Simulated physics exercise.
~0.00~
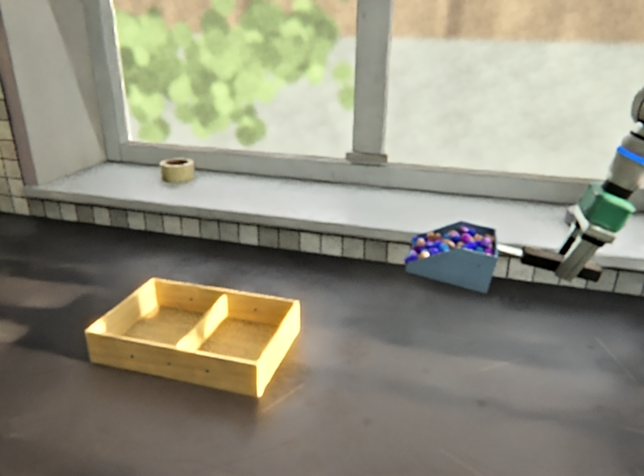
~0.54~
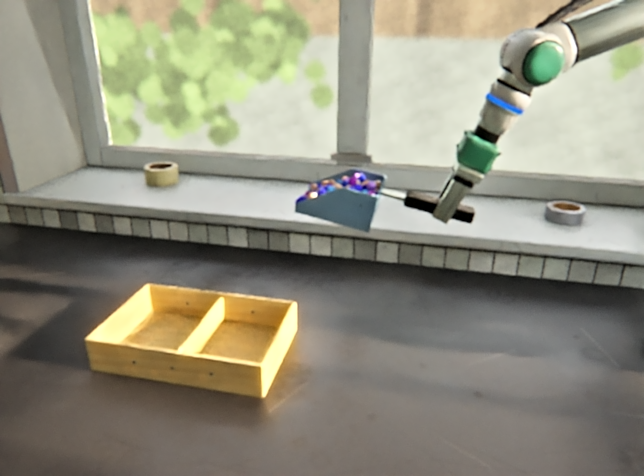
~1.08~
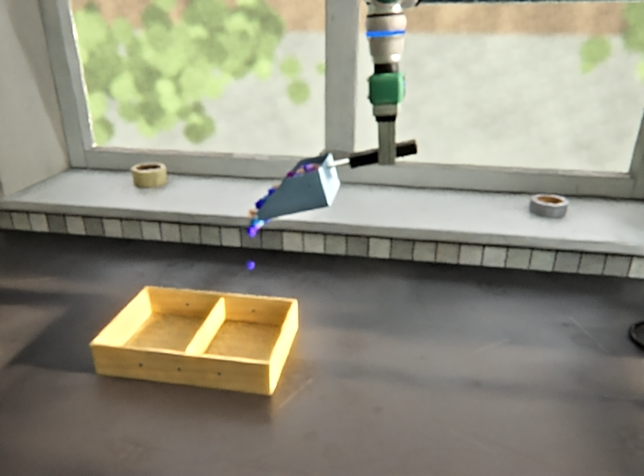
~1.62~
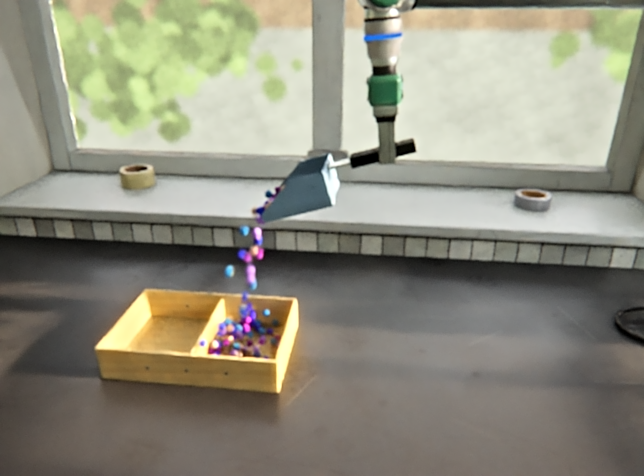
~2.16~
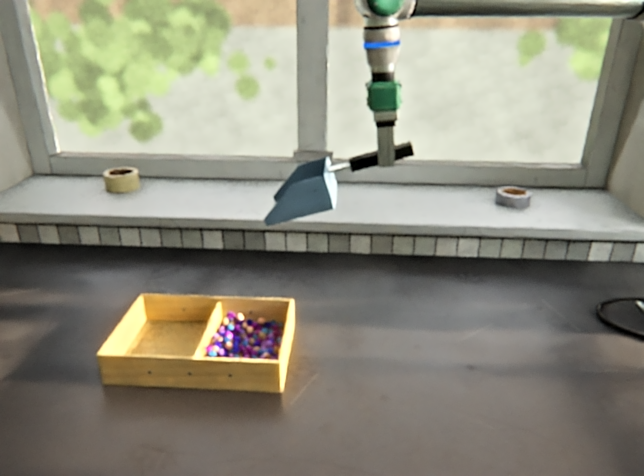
A robot arm carried a blue-gray scoop of small colorful round sweets leftward over a dark table, then tipped it so they poured into the right section of a divided wooden box, leaving the scoop empty and the left section looking bare.
